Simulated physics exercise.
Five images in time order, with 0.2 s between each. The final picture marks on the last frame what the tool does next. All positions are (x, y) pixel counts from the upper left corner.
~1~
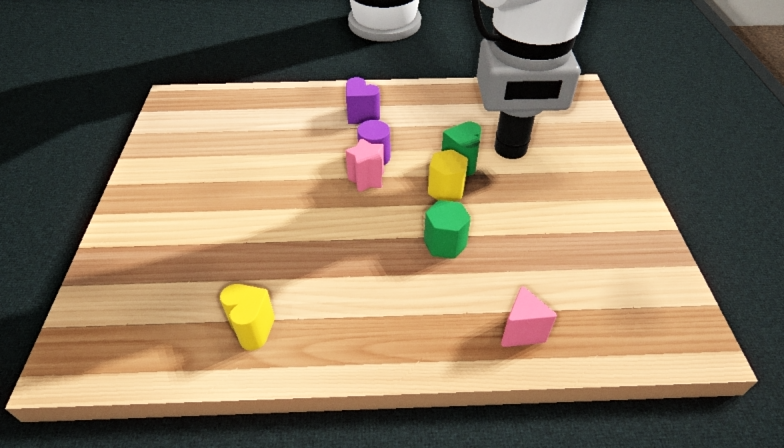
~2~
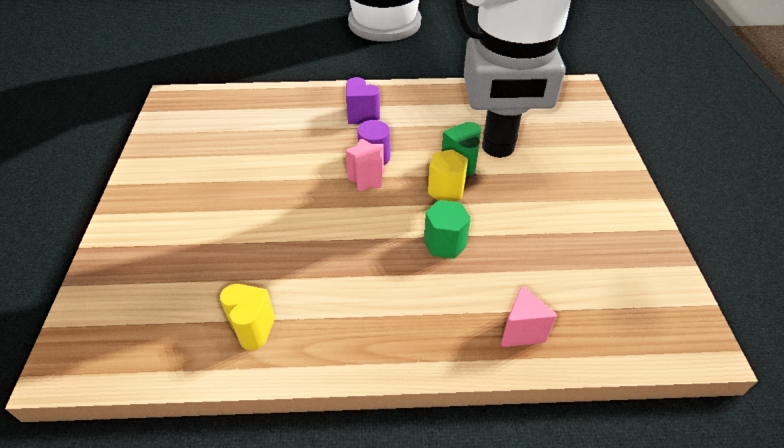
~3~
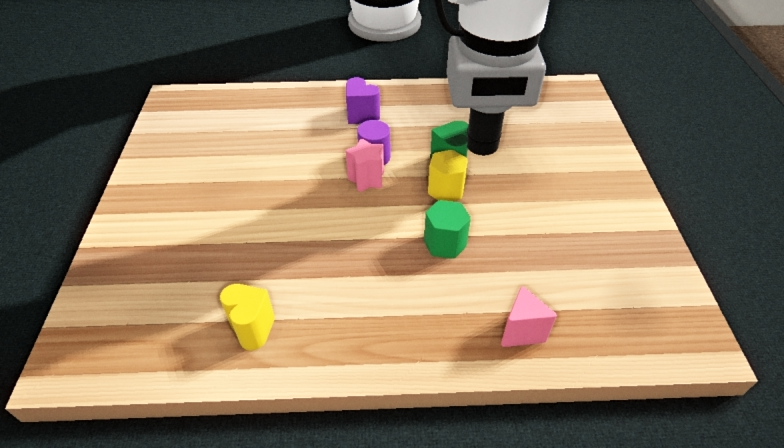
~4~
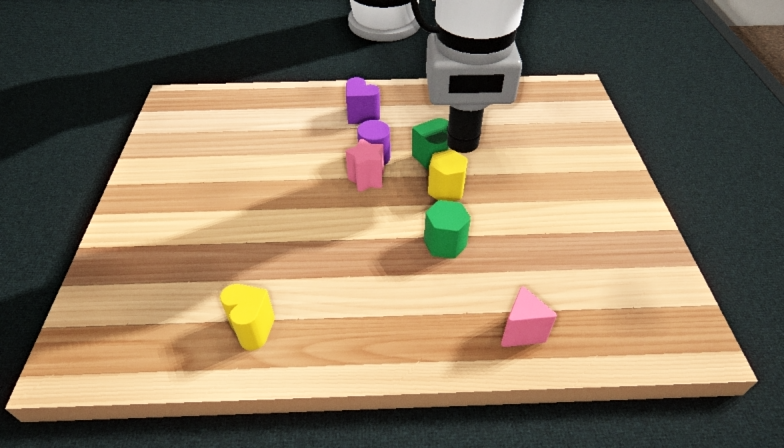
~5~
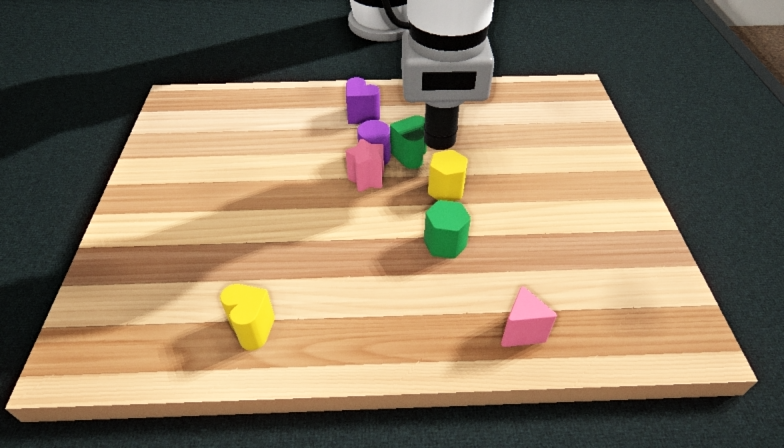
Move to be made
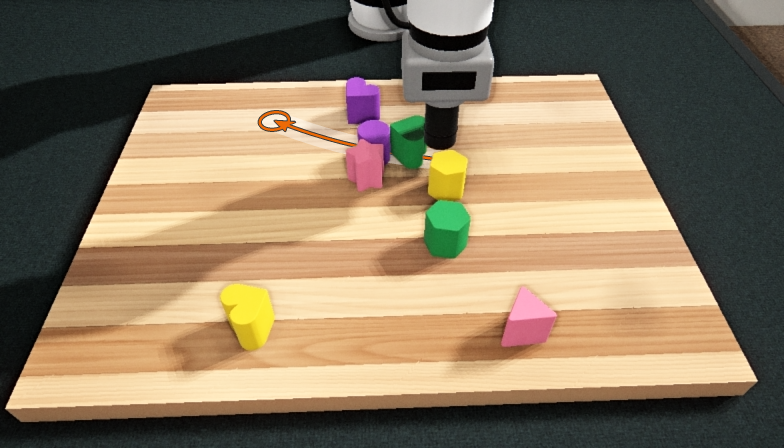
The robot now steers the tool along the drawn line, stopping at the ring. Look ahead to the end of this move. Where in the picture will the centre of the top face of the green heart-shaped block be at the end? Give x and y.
Final place: (251, 83).
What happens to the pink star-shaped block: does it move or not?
At the end of the path, the pink star-shaped block remains in its old spot.
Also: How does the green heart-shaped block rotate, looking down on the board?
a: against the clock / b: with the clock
It's b.
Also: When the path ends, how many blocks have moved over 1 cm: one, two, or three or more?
Going by the path, two blocks will move.
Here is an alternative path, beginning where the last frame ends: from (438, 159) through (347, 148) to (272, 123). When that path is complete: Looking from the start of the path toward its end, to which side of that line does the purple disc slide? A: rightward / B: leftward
Letter B.
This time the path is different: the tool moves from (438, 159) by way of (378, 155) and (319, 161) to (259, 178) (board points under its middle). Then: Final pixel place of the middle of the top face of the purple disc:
Most likely (258, 127).
Path on the board, from (438, 159) over (350, 144) to (274, 121).
The first path, step by step. One third of the way, tool (377, 132); purple disc (327, 128); green heart-shaped block (354, 113), turned 20° clockwise.
Two thirds of the way, tool (321, 119); purple disc (308, 128); green heart-shaped block (299, 99), turned 25° clockwise.
At the end, tool (271, 103); pink star-shaped block in place; purple disc (308, 128); green heart-shaped block (251, 83), turned 25° clockwise; yellow six-sided block in place.
